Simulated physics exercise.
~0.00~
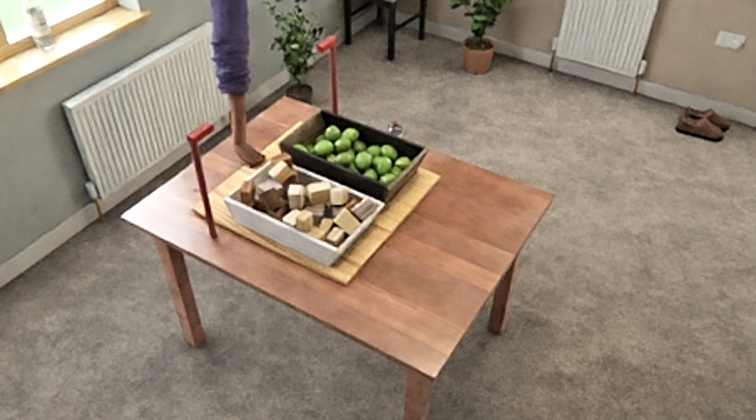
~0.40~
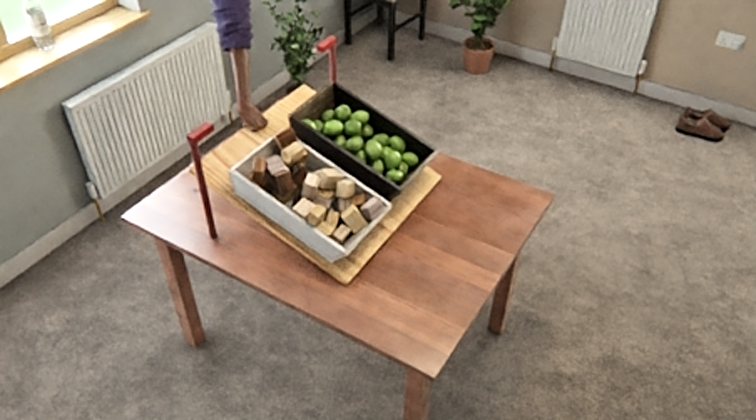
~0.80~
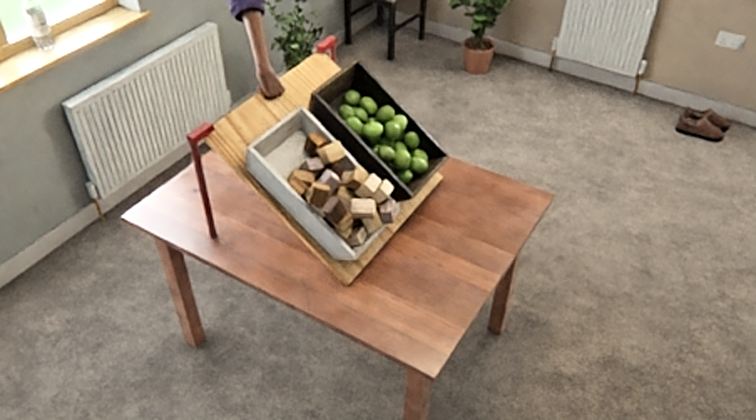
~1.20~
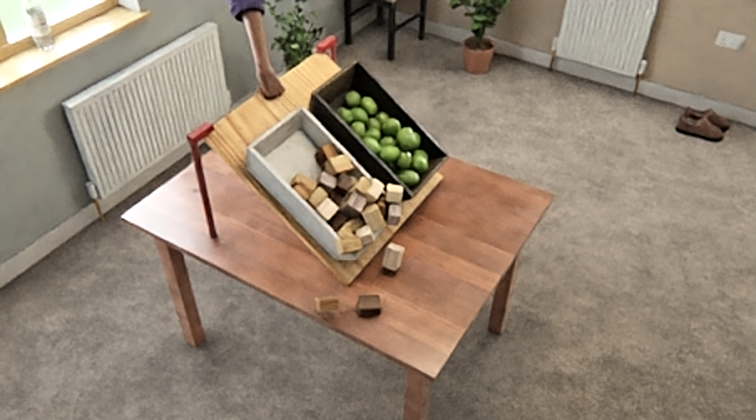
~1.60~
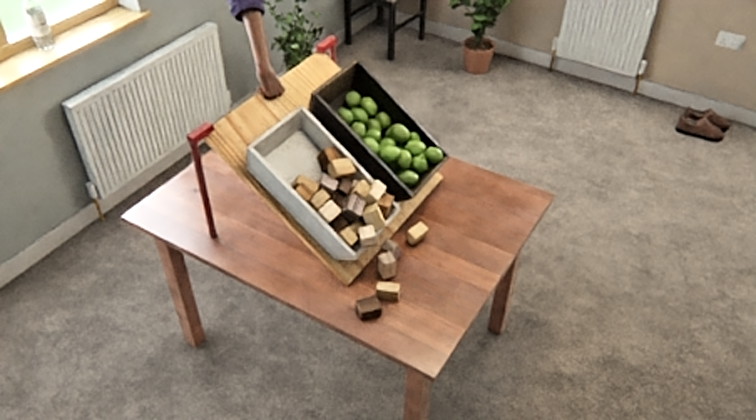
A hand tilts a board with two trays, spilling some wooden blocks but no limes.
